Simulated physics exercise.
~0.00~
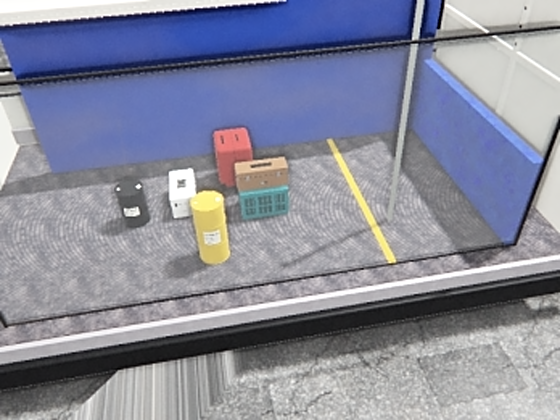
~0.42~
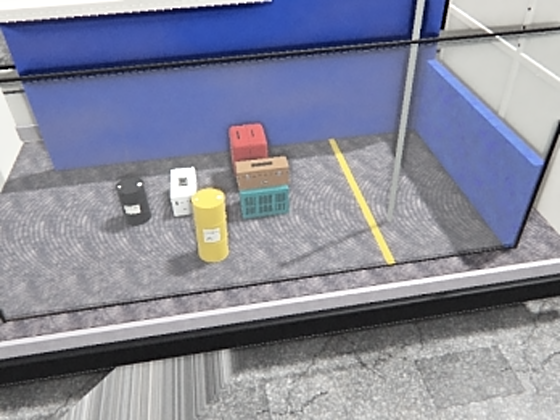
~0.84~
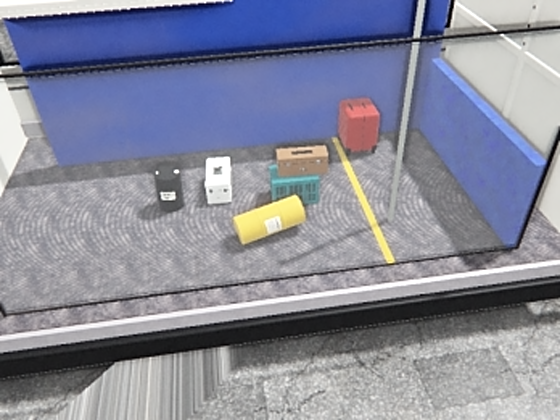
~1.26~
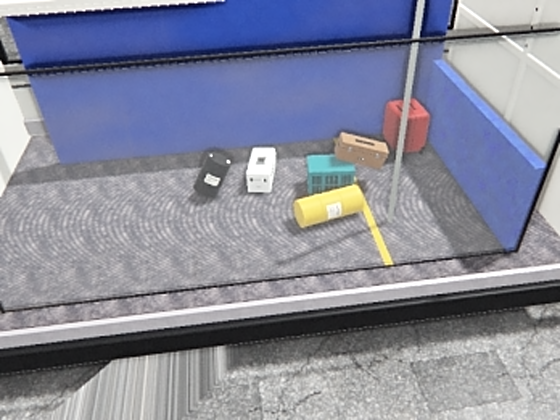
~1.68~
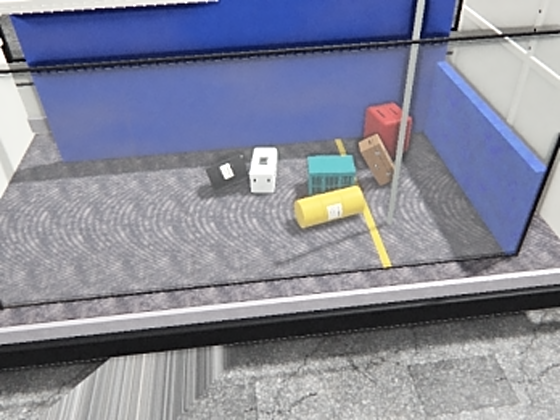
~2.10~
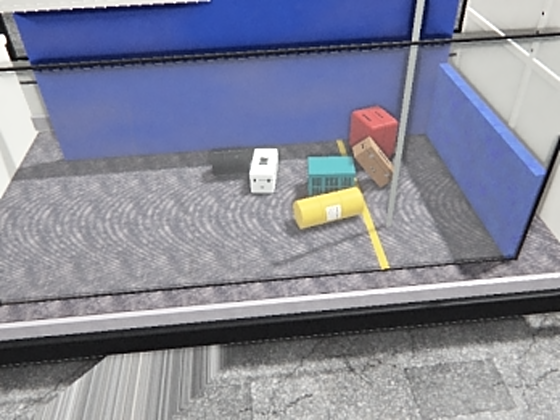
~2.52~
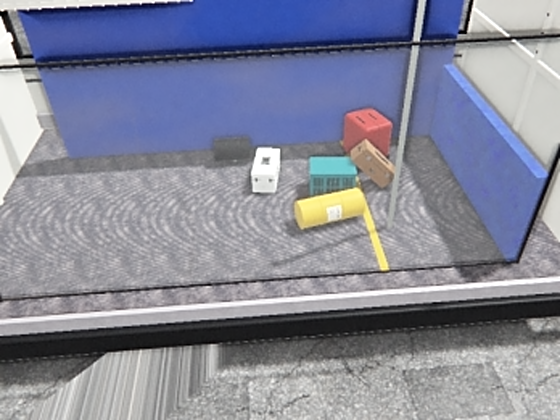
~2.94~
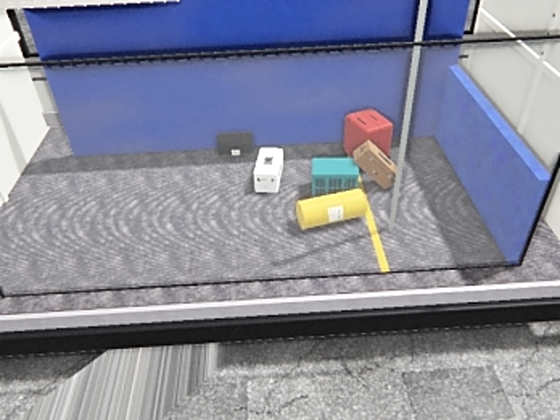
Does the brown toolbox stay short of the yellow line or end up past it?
It ends up past the yellow line, resting turned at an angle beside the red case.
